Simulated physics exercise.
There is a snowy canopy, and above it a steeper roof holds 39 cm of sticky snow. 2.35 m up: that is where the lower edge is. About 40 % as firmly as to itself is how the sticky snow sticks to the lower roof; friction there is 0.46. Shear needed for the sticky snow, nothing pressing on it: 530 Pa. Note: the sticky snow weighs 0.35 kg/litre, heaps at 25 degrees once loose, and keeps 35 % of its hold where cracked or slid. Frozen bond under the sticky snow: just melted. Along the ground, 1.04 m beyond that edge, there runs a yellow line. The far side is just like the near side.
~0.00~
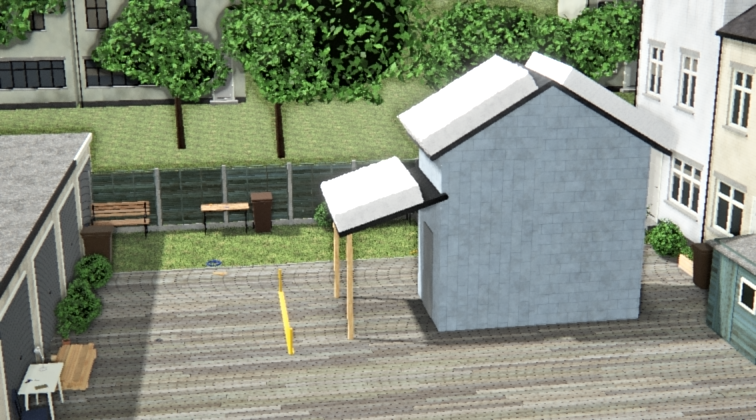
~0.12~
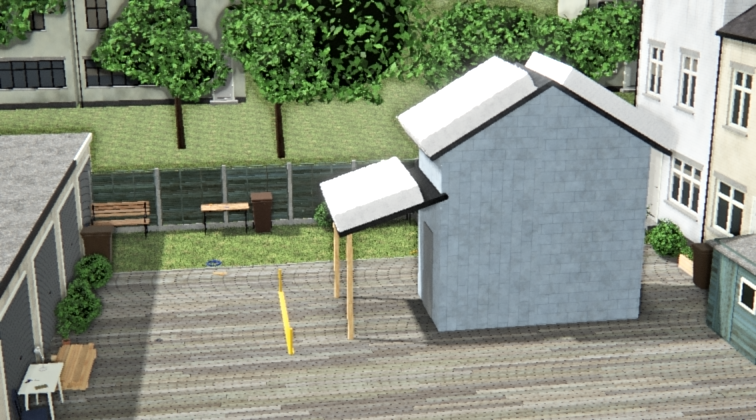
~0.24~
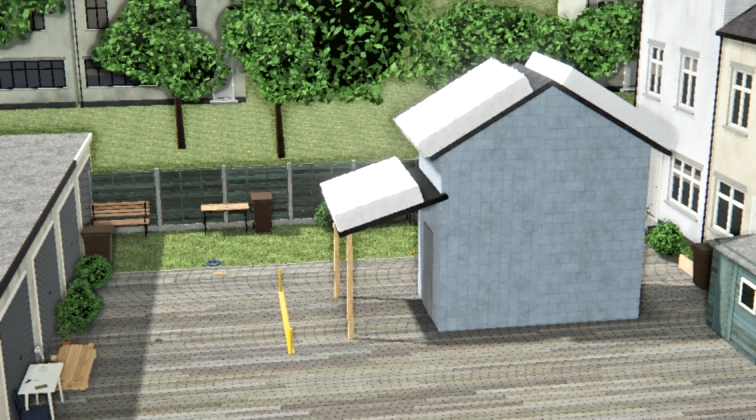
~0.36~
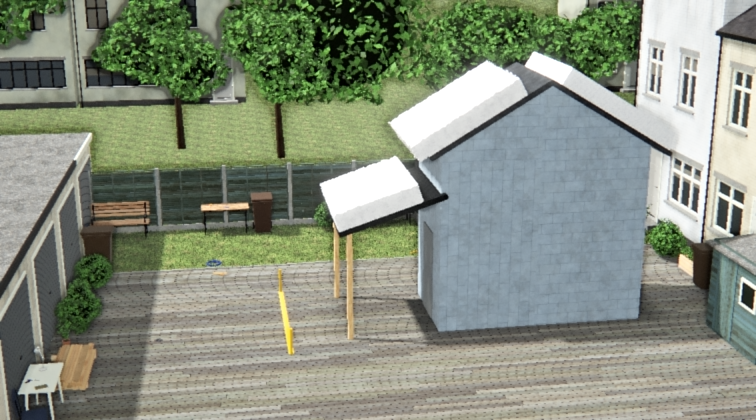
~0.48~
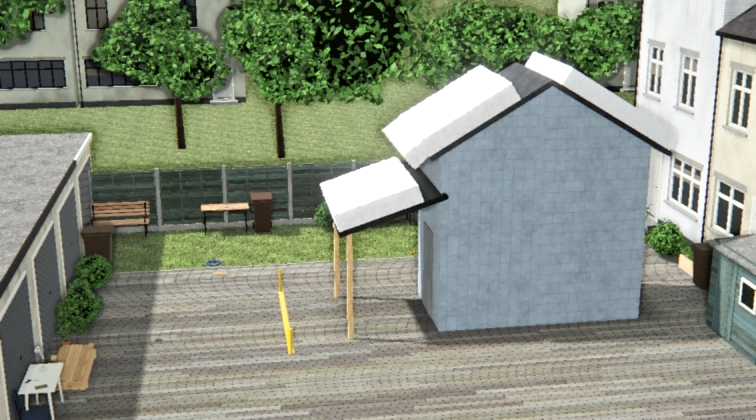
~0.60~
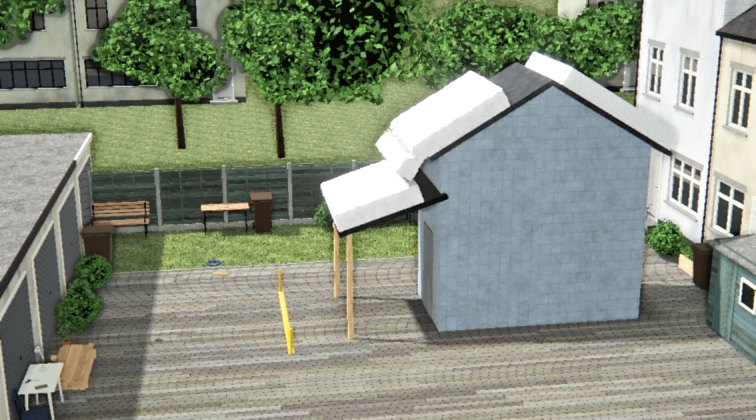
In a paved yard beside a grassy strip, a thick slab of snow slides gradually down the left slope of a blue-grey building's roof, baring dark roofing near the ridge and cracking at its lower edge above a snowy canopy.
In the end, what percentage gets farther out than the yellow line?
About 50 %.
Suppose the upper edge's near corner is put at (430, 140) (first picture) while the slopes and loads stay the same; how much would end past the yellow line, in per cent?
Then about 55 %.
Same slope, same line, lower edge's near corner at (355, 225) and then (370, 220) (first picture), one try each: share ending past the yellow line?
First 50 per cent, second 50 per cent.
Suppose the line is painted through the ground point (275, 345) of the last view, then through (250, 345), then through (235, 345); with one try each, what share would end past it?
About 40 %, 30 %, 25 %.
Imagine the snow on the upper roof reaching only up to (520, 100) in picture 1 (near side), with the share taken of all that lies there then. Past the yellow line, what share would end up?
Result: Approx. 40 %.
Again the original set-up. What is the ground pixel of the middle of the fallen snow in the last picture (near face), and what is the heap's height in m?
(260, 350), 0.5 m.
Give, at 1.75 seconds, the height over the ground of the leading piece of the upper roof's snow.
About 1.2 m.
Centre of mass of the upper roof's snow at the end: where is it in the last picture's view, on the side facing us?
At about (259, 317).
By 1.13 s, none is below the lower edge and 0 % is past the line.
By 1.75 s, 29 % is below the lower edge and 10 % is past the line.
By 2.38 s, 68 % is below the lower edge and 46 % is past the line.
By 3.00 s, 71 % is below the lower edge and 50 % is past the line.
By 3.80 s, at the end, 71 % is below the lower edge and 50 % is past the line.
